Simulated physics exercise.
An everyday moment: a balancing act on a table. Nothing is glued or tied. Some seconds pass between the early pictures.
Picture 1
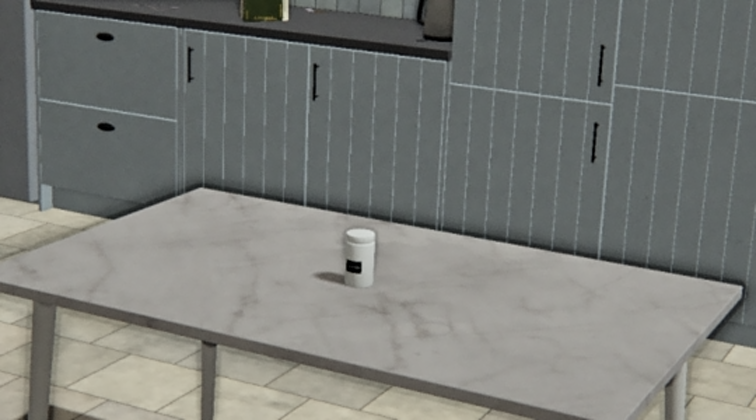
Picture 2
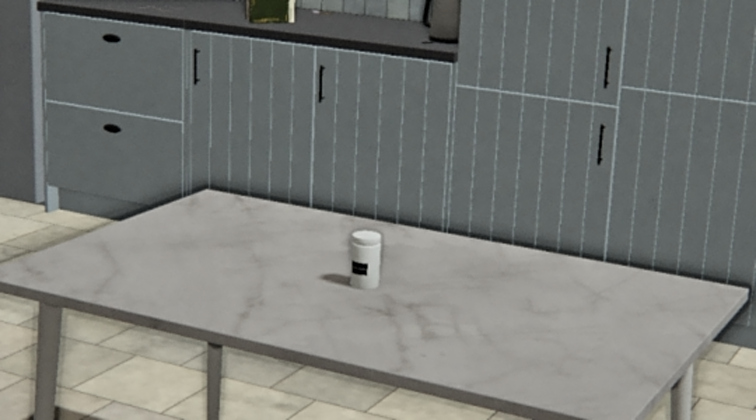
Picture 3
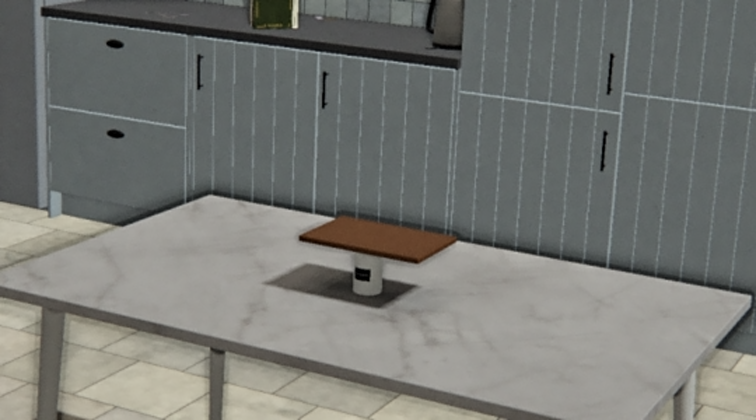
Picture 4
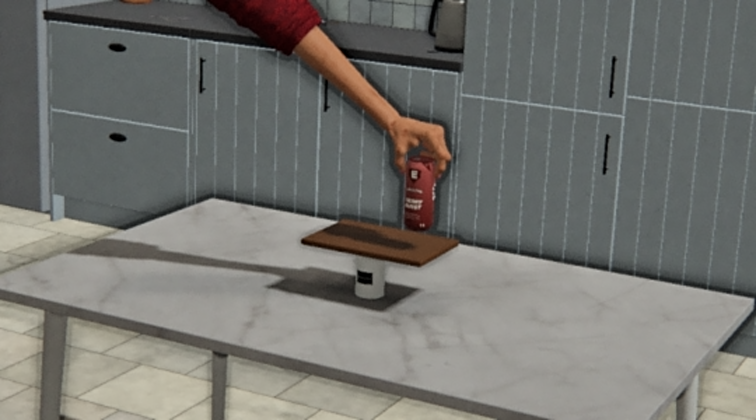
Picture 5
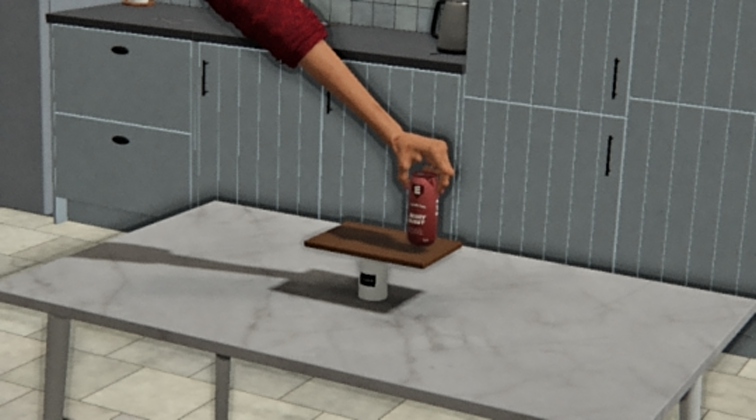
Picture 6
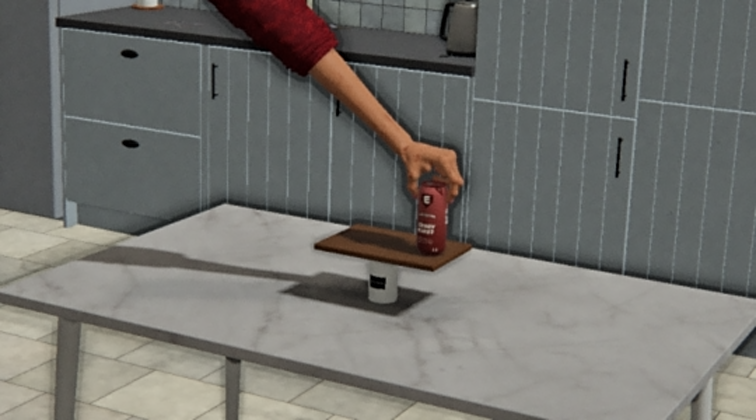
A brown board appears balanced on a white jar on a marble table, then a hand lowers a red can onto its right side.
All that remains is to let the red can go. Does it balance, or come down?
In the end the stack comes apart.
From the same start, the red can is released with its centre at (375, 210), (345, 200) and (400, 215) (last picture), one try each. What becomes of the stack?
In the first case it stays up; in the second case it comes apart; in the third case it gives way.
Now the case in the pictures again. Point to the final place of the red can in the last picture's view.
At about (497, 308).
Then, 0.30 s on from there, red can now fallen; brown lid turned 66° from how it was put.
Then, 0.50 s on from there, brown lid on its side.
In the end, fallen, red can; toppled in the stack, brown lid; white jar unmoved. At the end, from the last picture's camera, red can near (497, 308). The stack gives way.
